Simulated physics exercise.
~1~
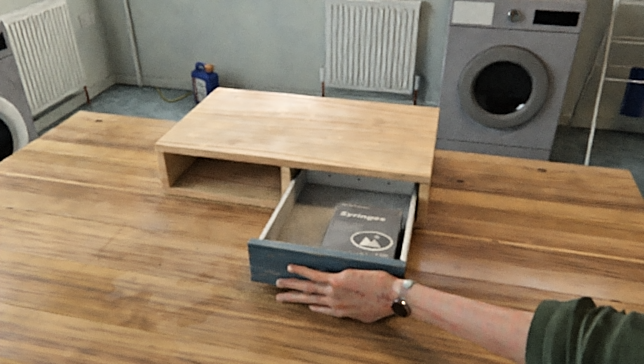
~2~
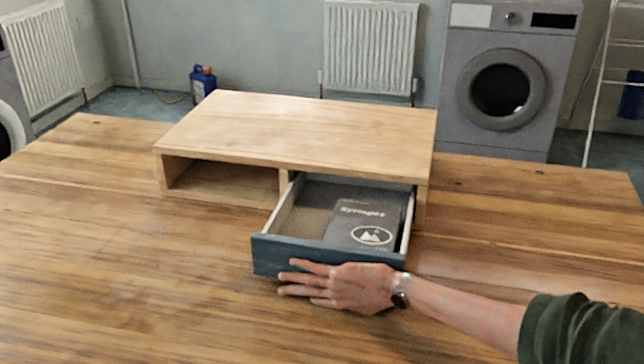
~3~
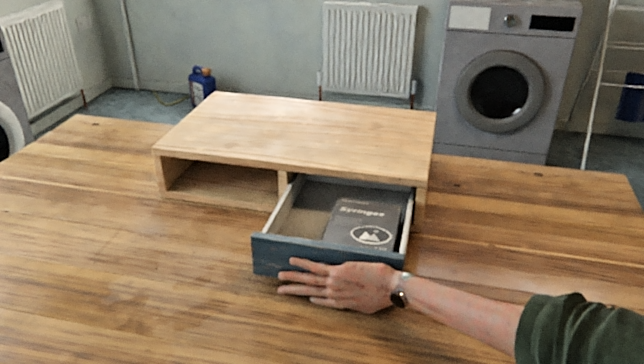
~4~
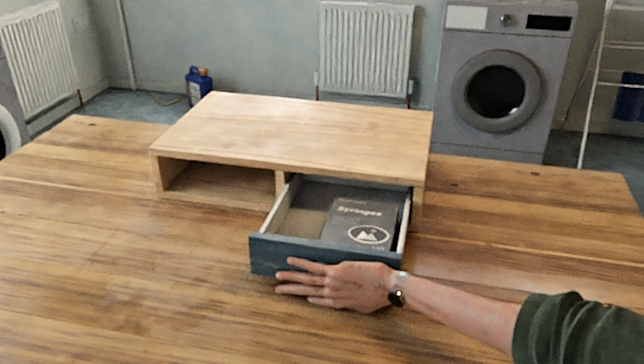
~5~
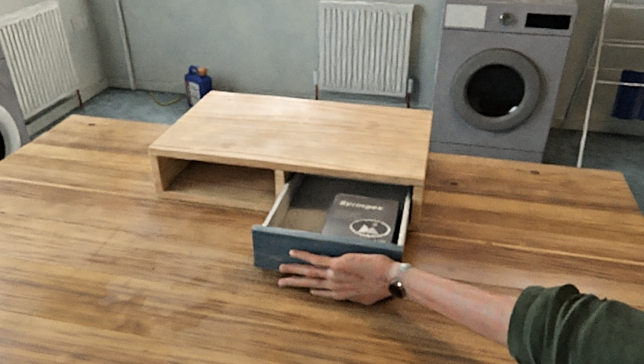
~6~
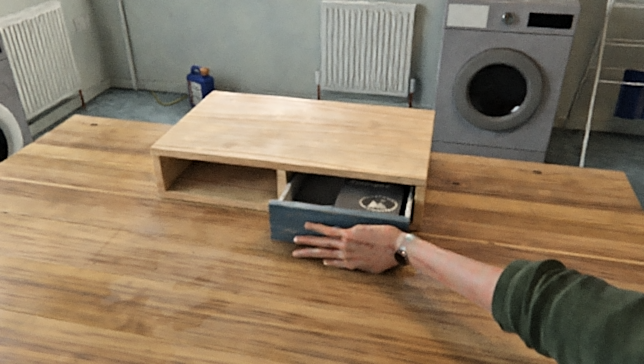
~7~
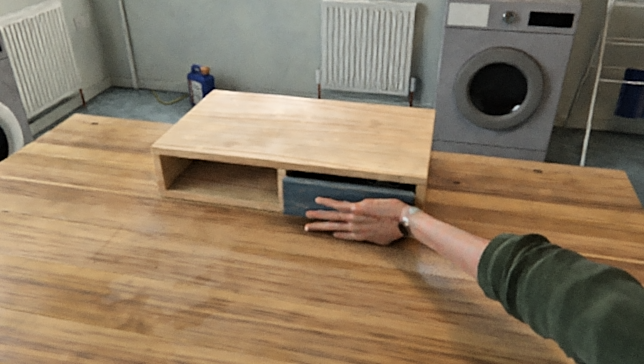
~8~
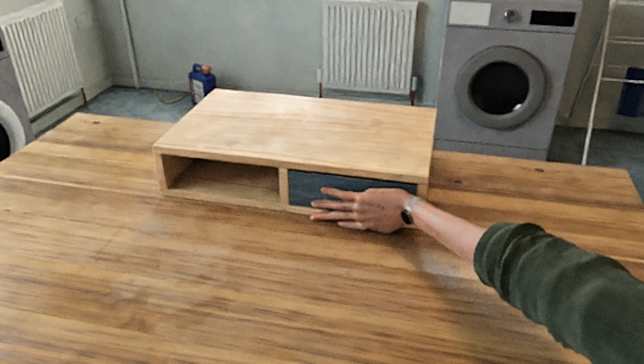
A blue-fronted drawer stands open in the right side of a low, pale wooden chest, seen from slightly above by a gently swaying camera. The chest sits on a broad wooden table, with an open compartment at its left, and a dark grey box with a white emblem lies inside the drawer. Behind are white radiators, a blue bottle and a grey front-loading washing machine. A hand in a dark green sleeve, wearing a watch, rests against the drawer front, then pushes it inward. The box slides in with the drawer and disappears, and the drawer ends shut flush, the hand still on it.
